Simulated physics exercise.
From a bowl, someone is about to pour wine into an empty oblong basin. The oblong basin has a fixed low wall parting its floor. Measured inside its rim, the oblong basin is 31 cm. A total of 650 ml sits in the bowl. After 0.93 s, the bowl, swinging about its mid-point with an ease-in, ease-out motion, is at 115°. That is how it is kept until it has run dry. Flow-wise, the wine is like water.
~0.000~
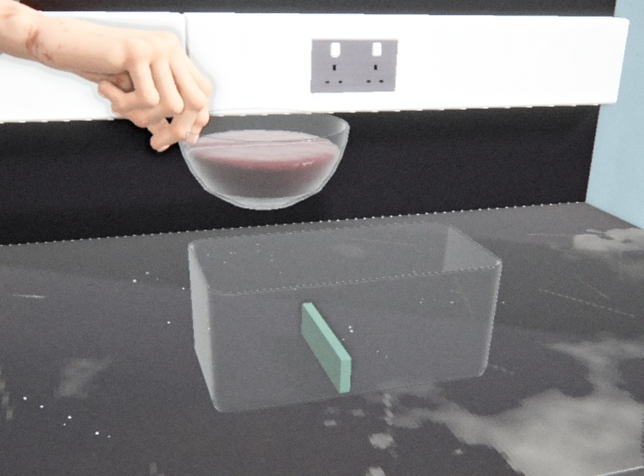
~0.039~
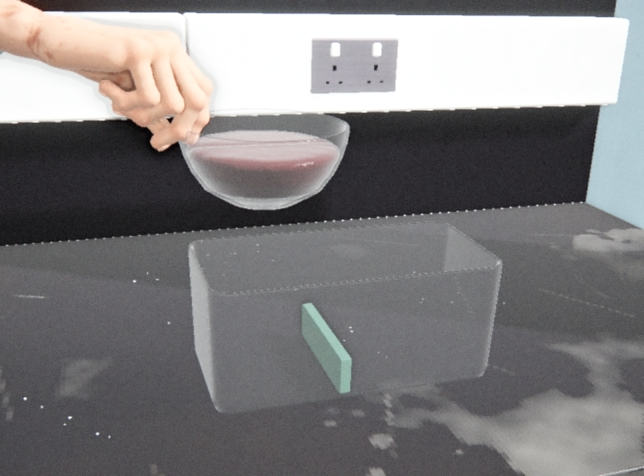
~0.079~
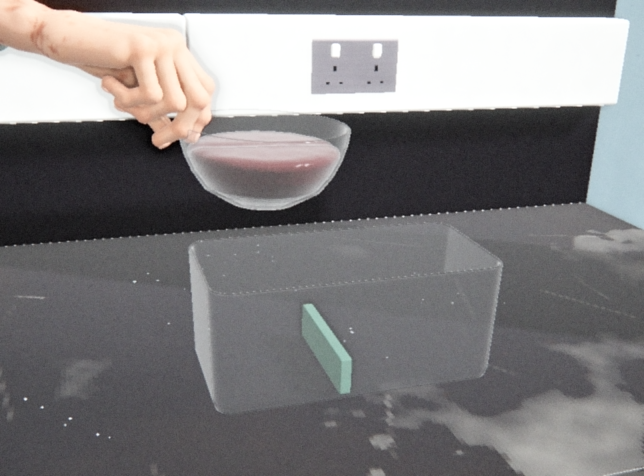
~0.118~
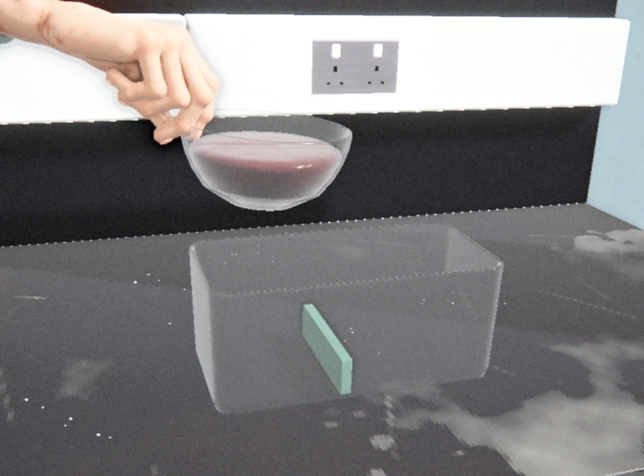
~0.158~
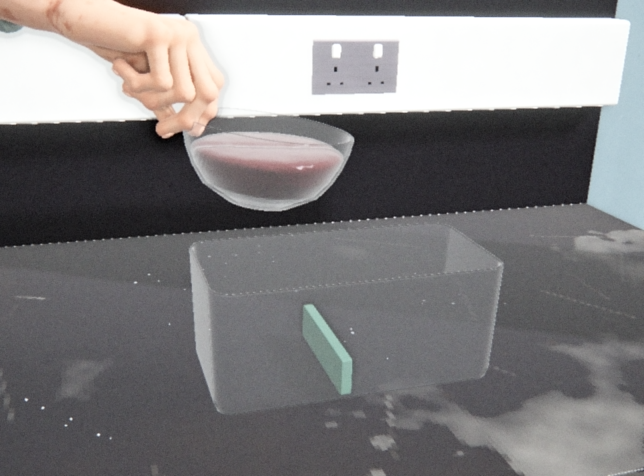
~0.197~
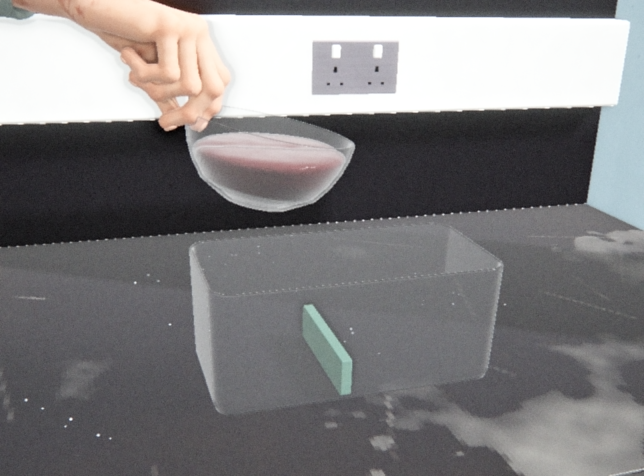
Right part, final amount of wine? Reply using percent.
84 per cent.
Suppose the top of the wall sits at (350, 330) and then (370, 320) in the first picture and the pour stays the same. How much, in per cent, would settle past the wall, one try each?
The first gives near 70 per cent and the second near 50 per cent.
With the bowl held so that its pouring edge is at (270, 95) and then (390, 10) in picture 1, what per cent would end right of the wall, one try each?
In order, 40 and 80 per cent.
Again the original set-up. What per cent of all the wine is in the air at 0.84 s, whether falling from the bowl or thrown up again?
1 in a hundred, give or take.
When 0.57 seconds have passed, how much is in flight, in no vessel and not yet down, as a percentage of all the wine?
It comes to about 34 percent.
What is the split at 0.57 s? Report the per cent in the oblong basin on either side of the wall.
Around 0 on the left side and 30 on the right side.
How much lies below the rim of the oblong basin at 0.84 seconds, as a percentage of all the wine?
It works out near 100 per cent.
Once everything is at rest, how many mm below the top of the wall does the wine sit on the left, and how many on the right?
Close to 34 mm left and close to 16 mm right.
After 0.57 s the tilt is 77° and 35 per cent is still to pour, 0 is left of the wall and 30 right of it.
After 0.84 s the tilt is 112° and 0 per cent is still to pour, 15 is left of the wall and 84 right of it.
After 1.12 s the tilt is 115° and 0 per cent is still to pour, 15 is left of the wall and 84 right of it.
After 1.43 s the tilt is 115° and 0 per cent is still to pour, 15 is left of the wall and 84 right of it.
In the end 15 per cent lies left of the wall, 84 right of it and 0 outside.
